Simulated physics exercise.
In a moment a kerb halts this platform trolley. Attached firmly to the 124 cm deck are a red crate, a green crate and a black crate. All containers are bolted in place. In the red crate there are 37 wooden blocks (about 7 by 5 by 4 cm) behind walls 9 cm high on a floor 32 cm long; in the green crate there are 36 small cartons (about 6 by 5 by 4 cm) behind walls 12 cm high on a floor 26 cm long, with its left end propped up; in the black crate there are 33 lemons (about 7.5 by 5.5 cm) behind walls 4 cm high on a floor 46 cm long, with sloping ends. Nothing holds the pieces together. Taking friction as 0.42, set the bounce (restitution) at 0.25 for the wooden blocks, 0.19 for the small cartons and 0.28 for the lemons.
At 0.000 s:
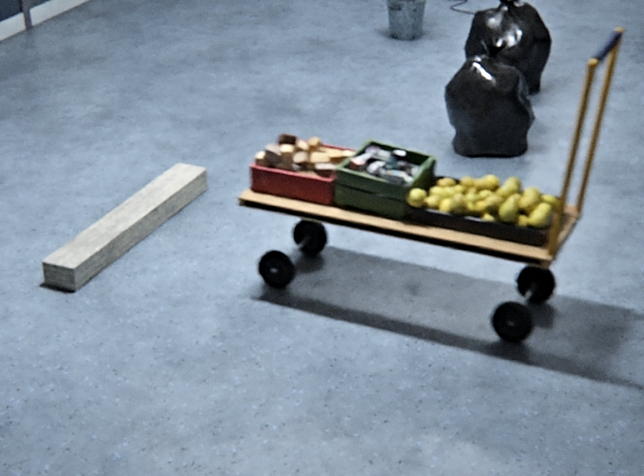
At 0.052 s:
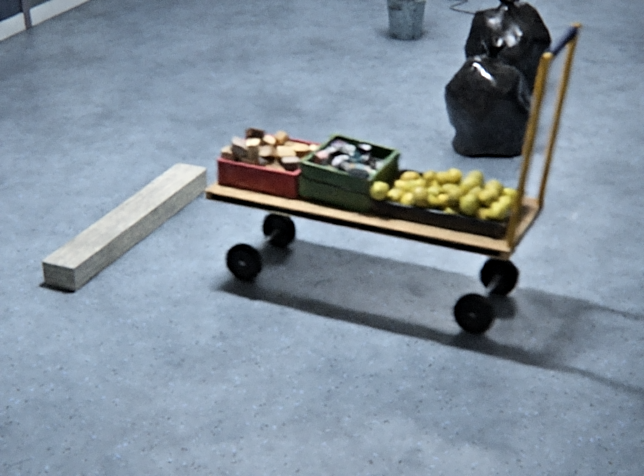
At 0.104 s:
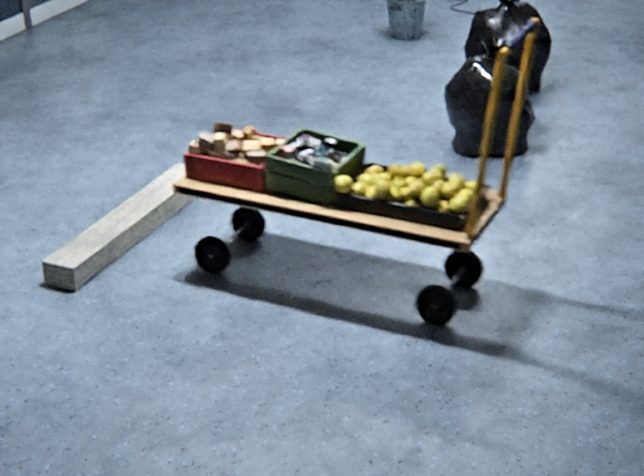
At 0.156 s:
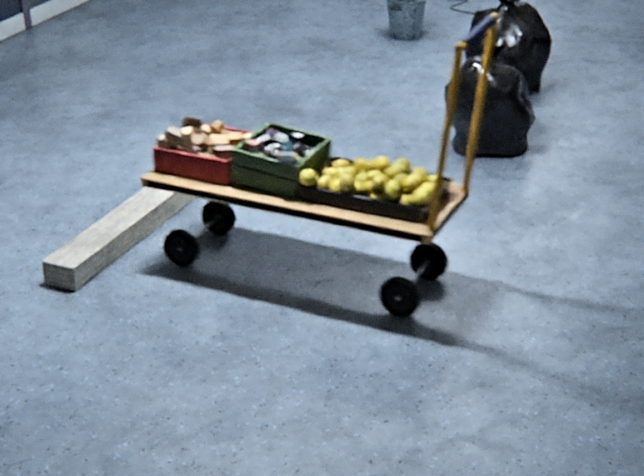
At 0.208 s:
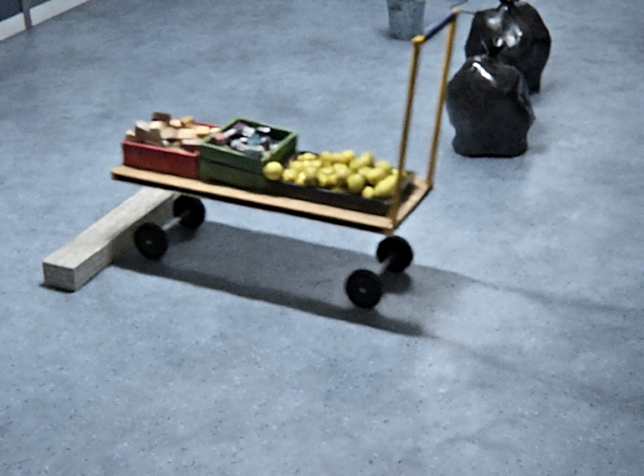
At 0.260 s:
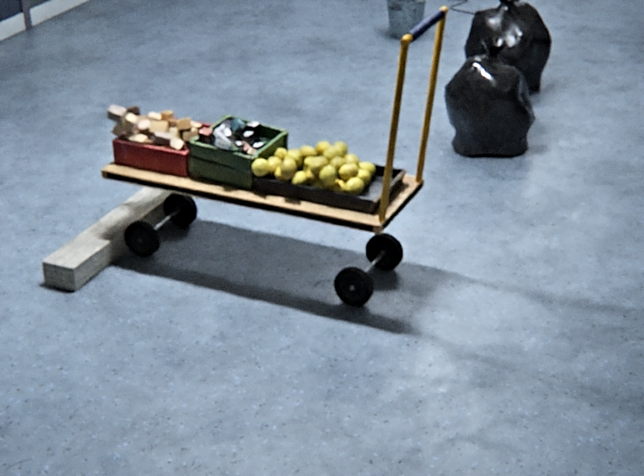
A platform trolley with a yellow-orange handle rolls across a blue-grey floor, seen from above and to one side by a still camera. On its wooden deck sit a red crate of wooden blocks, a green crate of small packages and a black crate of lemons, with a pale kerb at left and black bags behind. It travels left, halts against the kerb, and the blocks shift leftward, one clearing the red crate's rim.
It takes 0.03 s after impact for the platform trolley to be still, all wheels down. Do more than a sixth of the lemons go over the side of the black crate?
Yes. It is going to lose a larger share than a sixth.
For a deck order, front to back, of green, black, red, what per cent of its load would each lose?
Red crate 20 %, green crate 10 %, black crate 30 %.
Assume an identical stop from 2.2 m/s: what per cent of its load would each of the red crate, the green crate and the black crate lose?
Red crate 10 %, green crate 10 %, black crate 20 %.
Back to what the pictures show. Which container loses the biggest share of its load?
That would be the black crate.
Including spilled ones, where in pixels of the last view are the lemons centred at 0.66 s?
Centred roughly at (296, 172).
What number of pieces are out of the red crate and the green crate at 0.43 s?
The red crate is at about 6 and the green crate at about 2.
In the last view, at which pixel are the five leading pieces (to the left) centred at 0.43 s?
I'd put them at about (63, 118).
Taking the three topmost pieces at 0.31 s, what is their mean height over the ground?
I'd guess about 64 cm.
After 0.31 s, the red crate is down by 4 of 37, the green crate is down by 1 of 36 and the black crate is down by 4 of 33.
After 0.43 s, the red crate is down by 6 of 37, the green crate is down by 2 of 36 and the black crate is down by 7 of 33.
After 0.66 s, the red crate is down by 7 of 37, the green crate is down by 3 of 36 and the black crate is down by 9 of 33.
Final count (at 1.16 s), the red crate is down by 7 of 37, the green crate is down by 3 of 36 and the black crate is down by 11 of 33. Asked share, 11 of 33, 33 per cent.
